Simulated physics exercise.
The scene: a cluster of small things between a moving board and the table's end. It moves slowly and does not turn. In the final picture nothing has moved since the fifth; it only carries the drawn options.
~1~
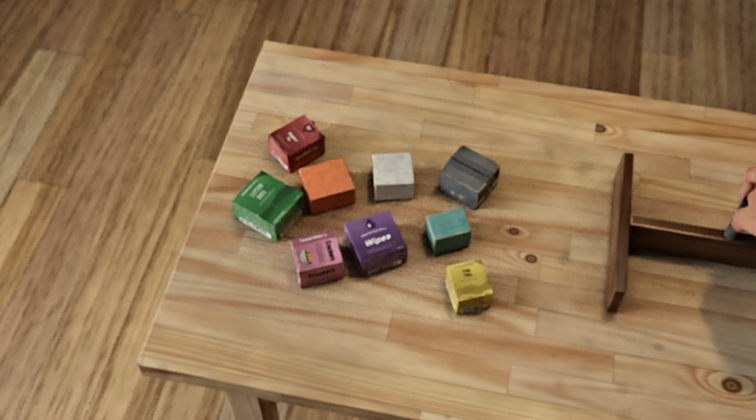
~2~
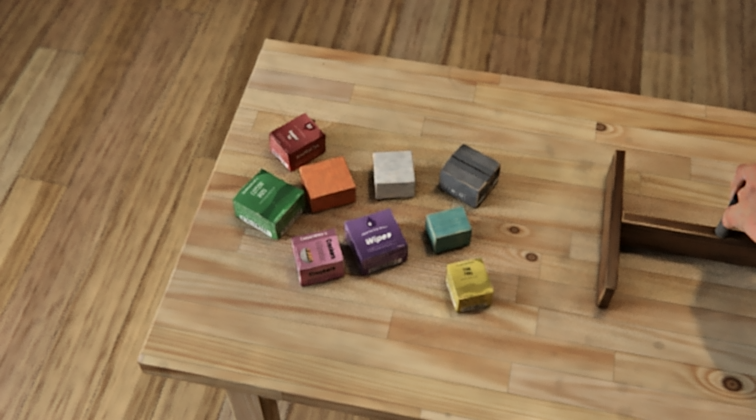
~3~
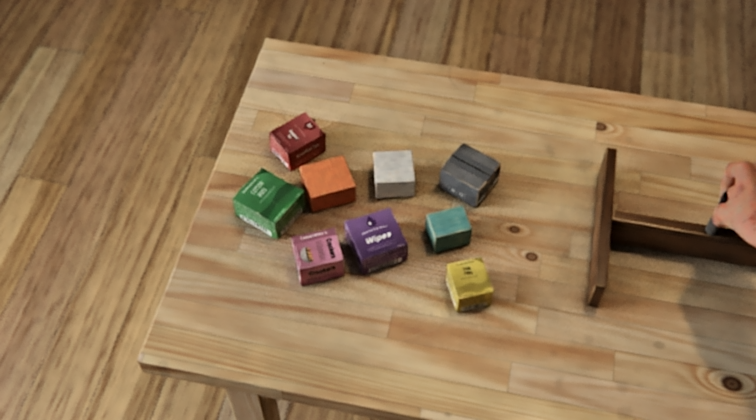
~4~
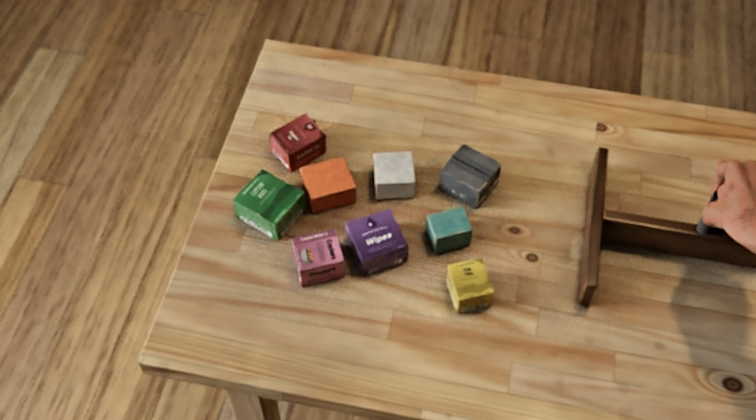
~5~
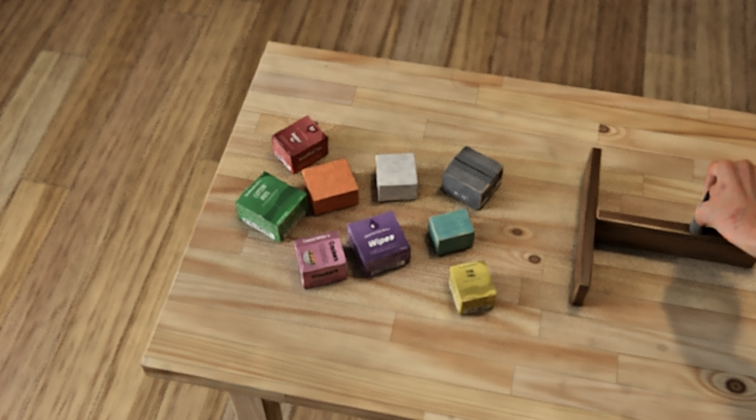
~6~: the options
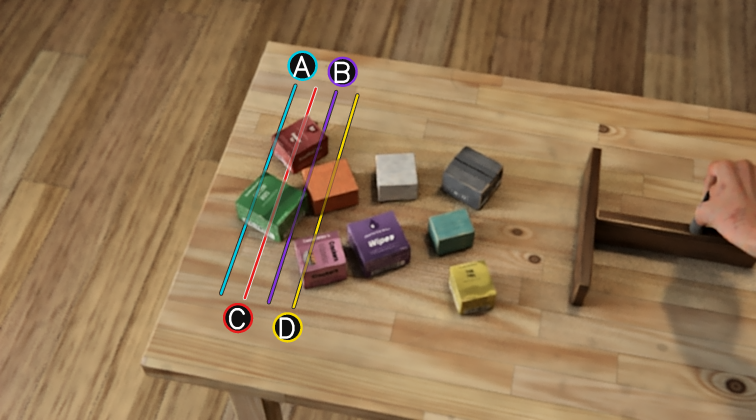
On a wooden table, a hand slides a brown board slowly left toward small colourful boxes.
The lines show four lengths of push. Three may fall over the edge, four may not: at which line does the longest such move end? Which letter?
As far as mark C.
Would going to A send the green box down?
By then, yes.
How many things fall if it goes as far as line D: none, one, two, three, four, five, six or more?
The count is none.
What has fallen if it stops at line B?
The red packet.
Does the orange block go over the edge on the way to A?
Yes.
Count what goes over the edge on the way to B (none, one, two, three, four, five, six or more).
One.
On the marked copy, A at (261, 181); B at (305, 188); C at (283, 185); D at (328, 192).
Following C. Soon after the start, board (478, 193); yellow packet (446, 290); grey box (449, 180).
Later, board (367, 175); red packet (274, 136); green box (264, 210).
In the end, board (285, 161); red packet over the edge; green box over the edge; two fallen.
As for the rest, A drops four; B is within the limit but short; D is within the limit but short.
